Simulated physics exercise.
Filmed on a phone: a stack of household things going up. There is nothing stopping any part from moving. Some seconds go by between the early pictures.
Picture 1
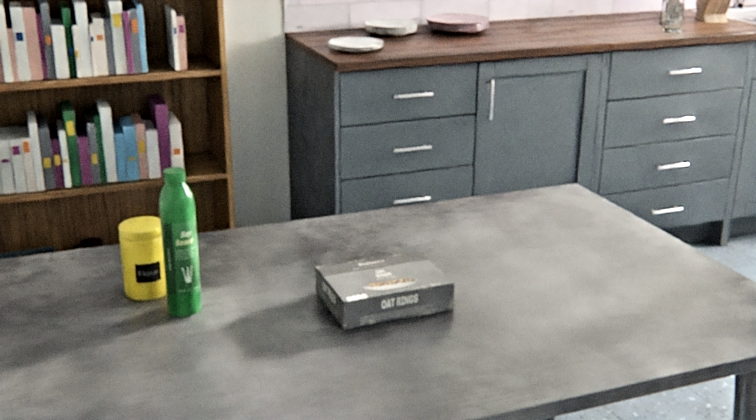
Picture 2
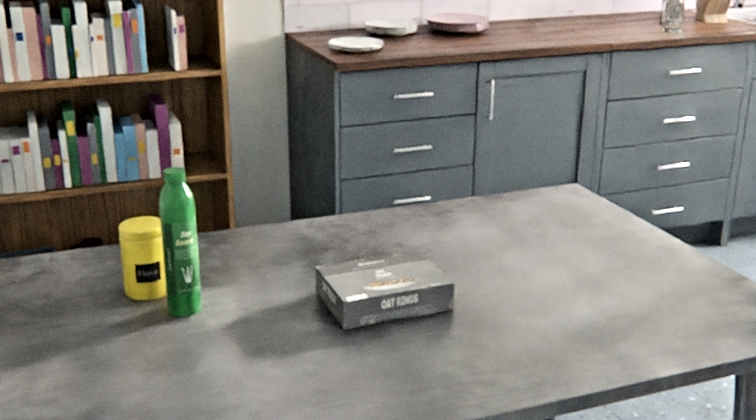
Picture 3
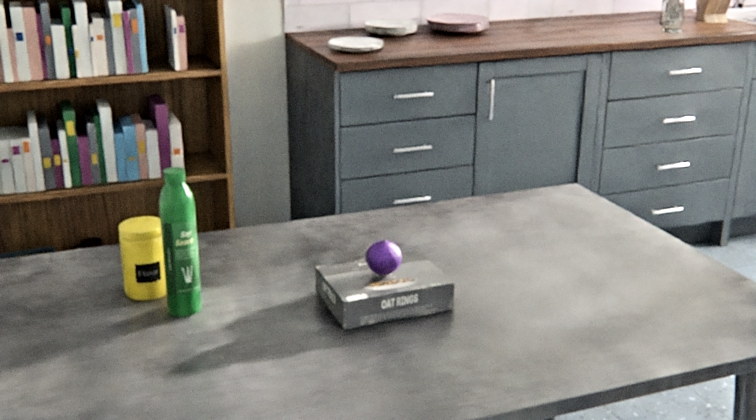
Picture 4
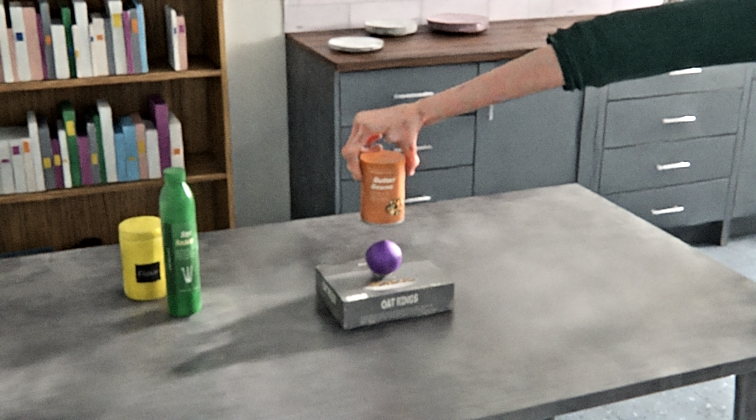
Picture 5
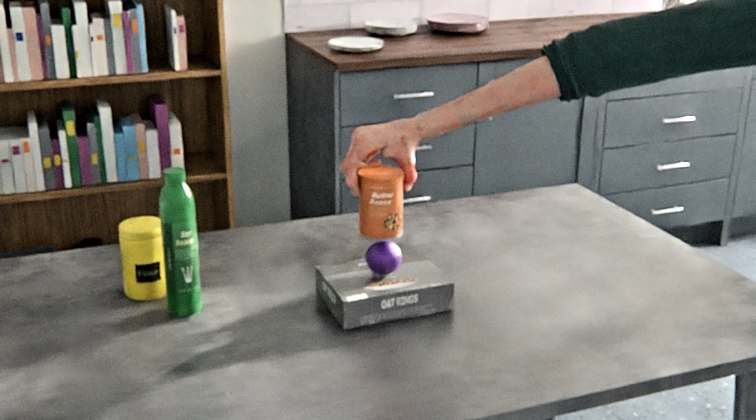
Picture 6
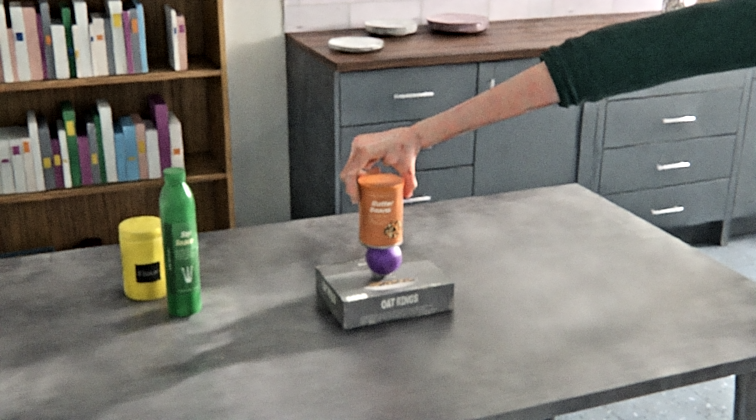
A purple onion, round and glossy, appears on top of the grey packet lying on the table, right of a yellow container and a green bottle. Then a hand reaches in from the right, lowers an orange tin onto the onion, and keeps its fingers around the tin's top.
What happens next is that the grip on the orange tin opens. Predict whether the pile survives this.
It does not survive; it comes down.
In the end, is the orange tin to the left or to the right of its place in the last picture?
It heads leftwards.
Then, 0.50 s past the last view, orange tin now fallen.
Then, 0.60 s past the last view, things are still on the move.
Then, 0.80 s past the last view, as before.
Finally, fallen, orange tin; the other 4 still in place. Final places as the last picture's camera would see them, orange tin near (230, 306). The pile gives way.
